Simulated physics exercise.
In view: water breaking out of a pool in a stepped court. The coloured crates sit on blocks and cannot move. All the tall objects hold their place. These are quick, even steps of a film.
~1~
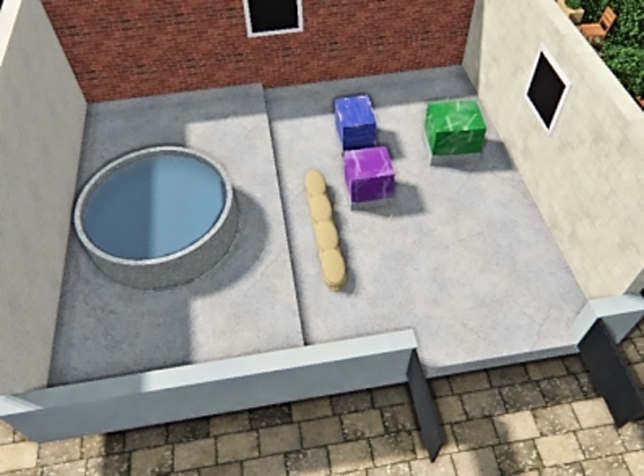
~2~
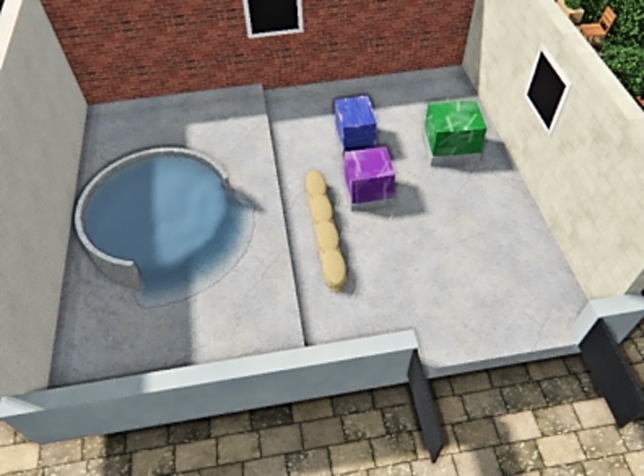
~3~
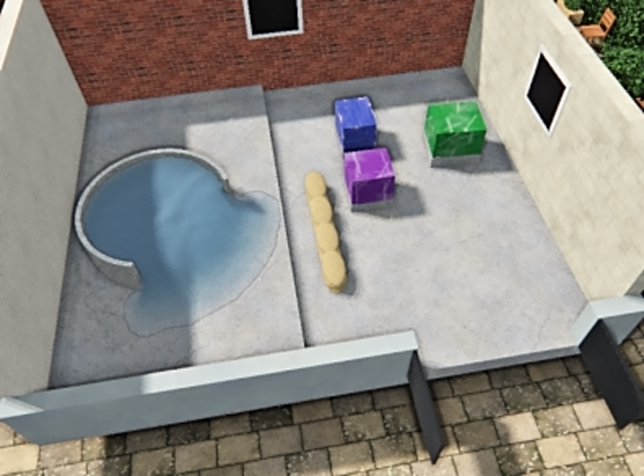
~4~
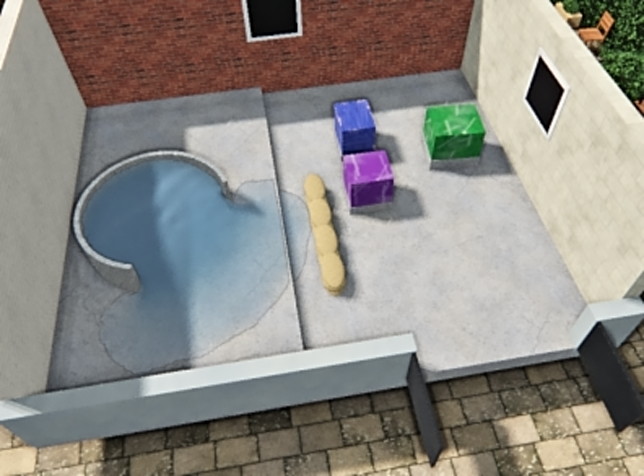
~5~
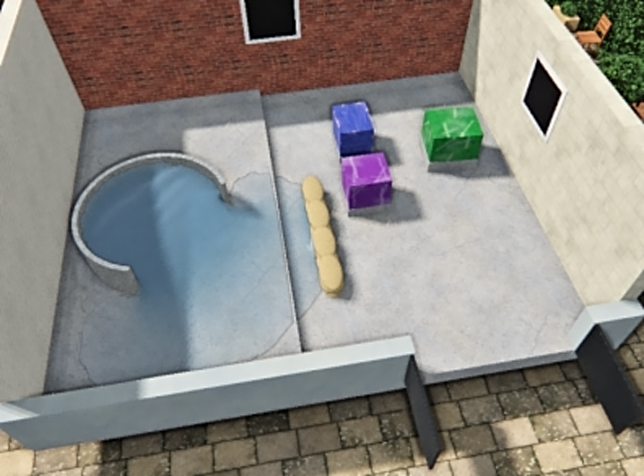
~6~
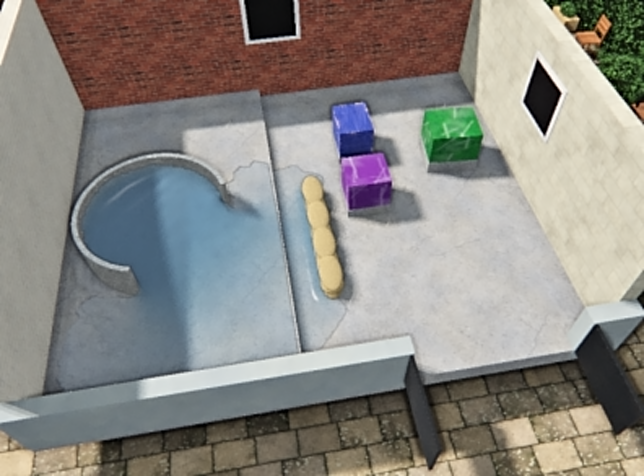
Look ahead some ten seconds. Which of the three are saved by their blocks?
In the end: The green crate escapes dry; the purple crate escapes dry; the blue crate escapes dry.
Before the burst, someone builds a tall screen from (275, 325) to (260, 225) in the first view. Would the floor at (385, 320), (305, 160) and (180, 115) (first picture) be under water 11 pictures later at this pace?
In that order: Covered, under water, dry.
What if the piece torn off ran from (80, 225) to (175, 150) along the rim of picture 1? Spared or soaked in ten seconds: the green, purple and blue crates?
In short: The green crate is safe, the purple crate remains dry, the blue crate ends up wet.
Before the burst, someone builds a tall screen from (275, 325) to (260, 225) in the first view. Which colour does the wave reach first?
First comes the blue one.
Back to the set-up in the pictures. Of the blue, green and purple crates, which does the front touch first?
First comes the blue one.
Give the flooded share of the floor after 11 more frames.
I make it 35 per cent.
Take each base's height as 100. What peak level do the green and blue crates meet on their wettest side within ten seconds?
Near 50 and 70 in a hundred.
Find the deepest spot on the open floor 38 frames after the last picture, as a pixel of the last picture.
Close to (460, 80).
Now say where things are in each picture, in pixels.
In the first frame, the round pool at (156, 204) is whole and still.
In the second frame, water pours out at (214, 252) and has run to (141, 299).
In the third frame, the front is at (136, 327), out from the gap at (215, 256).
In the fourth frame, the front is at (119, 355), out from the gap at (214, 259).
In the fifth frame, water pours out at (212, 262) and has run to a hidden place.
In the sixth frame, water pours out at (212, 262) and has run to a hidden place.
A moment on, water covers 25 % of the floor; the green crate not reached, the purple crate not reached, the blue crate water round its plinth.
Next, water covers 35 % of the floor; the green crate not reached, the purple crate not reached, the blue crate water round its plinth.
Then, water covers 55 % of the floor; the green crate not reached, the purple crate not reached, the blue crate water round its plinth.
Later, water covers 75 % of the floor; the green crate water round its plinth, the purple crate water round its plinth, the blue crate water round its plinth.
In the end, water covers 85 % of the floor; the green crate stayed above the water, the purple crate stayed above the water, the blue crate stayed above the water.
